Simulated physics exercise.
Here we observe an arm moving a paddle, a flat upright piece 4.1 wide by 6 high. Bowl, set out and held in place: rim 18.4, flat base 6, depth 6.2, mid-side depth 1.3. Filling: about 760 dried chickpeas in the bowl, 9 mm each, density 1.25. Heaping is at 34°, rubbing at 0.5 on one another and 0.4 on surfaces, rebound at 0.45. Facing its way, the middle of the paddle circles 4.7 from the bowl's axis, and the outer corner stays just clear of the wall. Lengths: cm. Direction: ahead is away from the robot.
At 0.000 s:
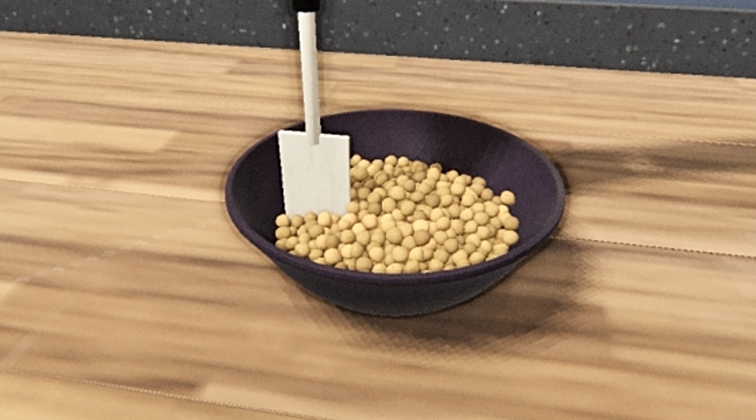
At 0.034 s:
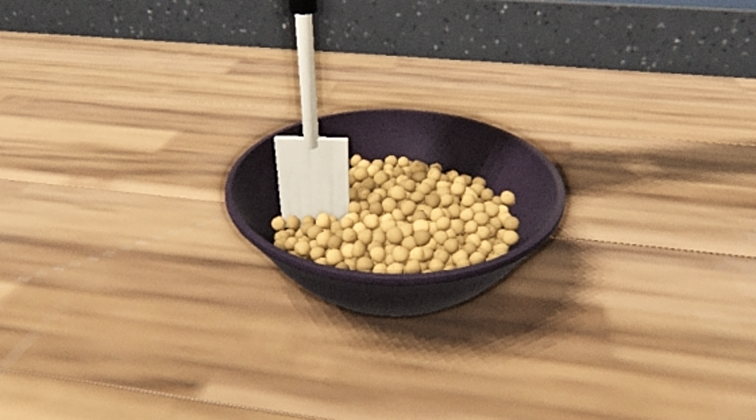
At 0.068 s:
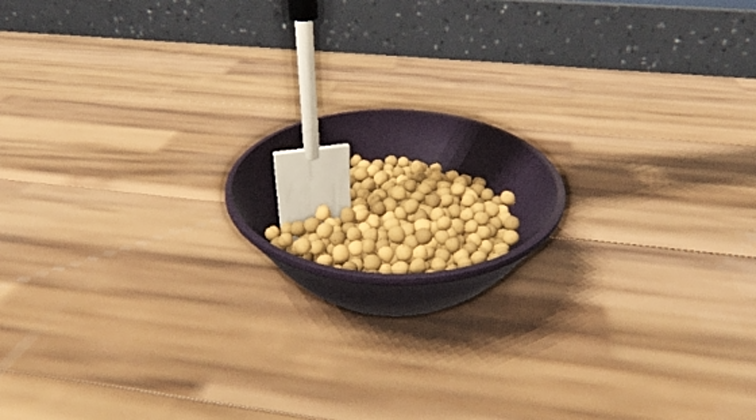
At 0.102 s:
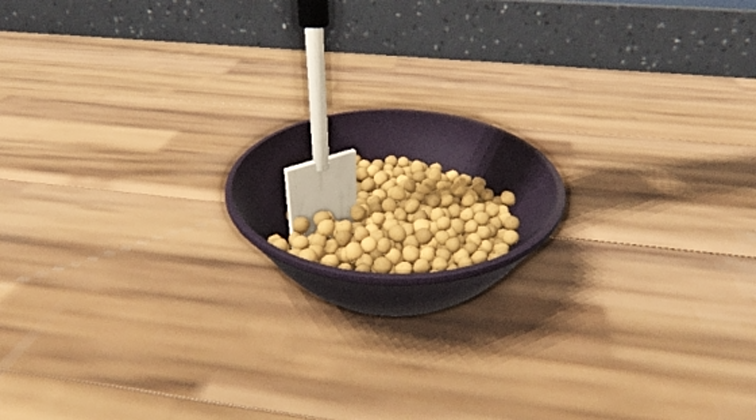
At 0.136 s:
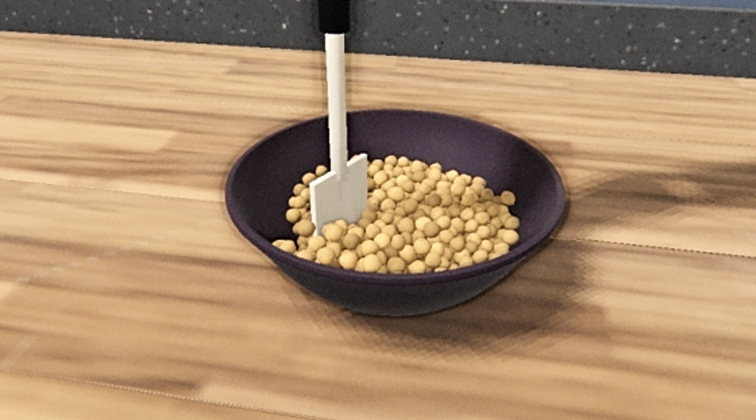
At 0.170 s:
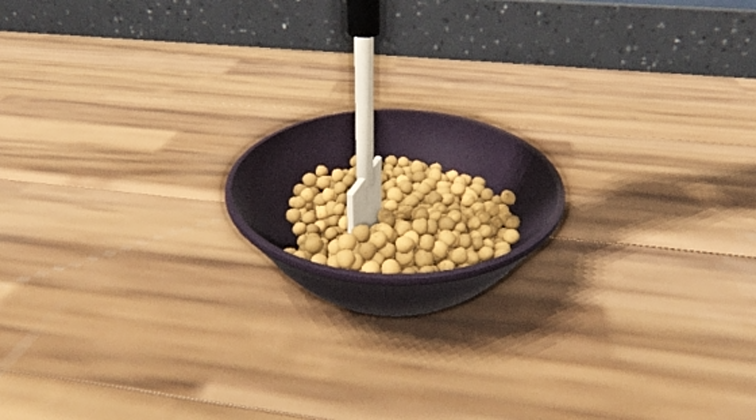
At first, a white paddle with a black handle stands face-on at the left side of a dark bowl of chickpeas on a wooden counter. It lowers slightly, then sweeps rightward through the chickpeas while turning nearly edge-on, and chickpeas fill the space on the left.
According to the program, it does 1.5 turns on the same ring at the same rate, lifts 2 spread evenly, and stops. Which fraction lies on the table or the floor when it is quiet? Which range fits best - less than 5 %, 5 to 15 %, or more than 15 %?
The range that fits is 5 to 15 %.
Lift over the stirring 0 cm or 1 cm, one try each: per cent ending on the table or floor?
I'd reckon around 20 and 15 per cent.
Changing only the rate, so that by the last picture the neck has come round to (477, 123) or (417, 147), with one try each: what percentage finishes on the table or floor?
About 25 % for one try and about 15 % for the other, in order.
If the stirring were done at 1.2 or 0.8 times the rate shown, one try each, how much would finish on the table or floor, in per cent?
Around 15 percent for the first try and 5 percent for the second.
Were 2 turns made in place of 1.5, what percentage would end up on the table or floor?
10 %.
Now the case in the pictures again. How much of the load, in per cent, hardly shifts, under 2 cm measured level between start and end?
Something close to 50 percent, I'd say.
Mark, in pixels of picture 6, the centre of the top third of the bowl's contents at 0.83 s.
About (377, 221).
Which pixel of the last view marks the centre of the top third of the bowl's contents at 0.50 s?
The top third is centred near (398, 163) in the last picture.
By 0.50 s, 260° round, highest piece 9 above the table; 731 in the bowl, 19 on the table or floor, 10 in flight or on the tool.
By 0.83 s, 80° round, highest piece 6 above the table; 707 in the bowl, 53 on the table or floor.
By 1.20 s, 180° round, highest piece 5 above the table; 707 in the bowl, 53 on the table or floor.
By 1.90 s, 180° round, highest piece 5 above the table; 707 in the bowl, 53 on the table or floor.
Final count, 707 in the bowl, 53 on the table or floor. That is 7 % on the table or floor.
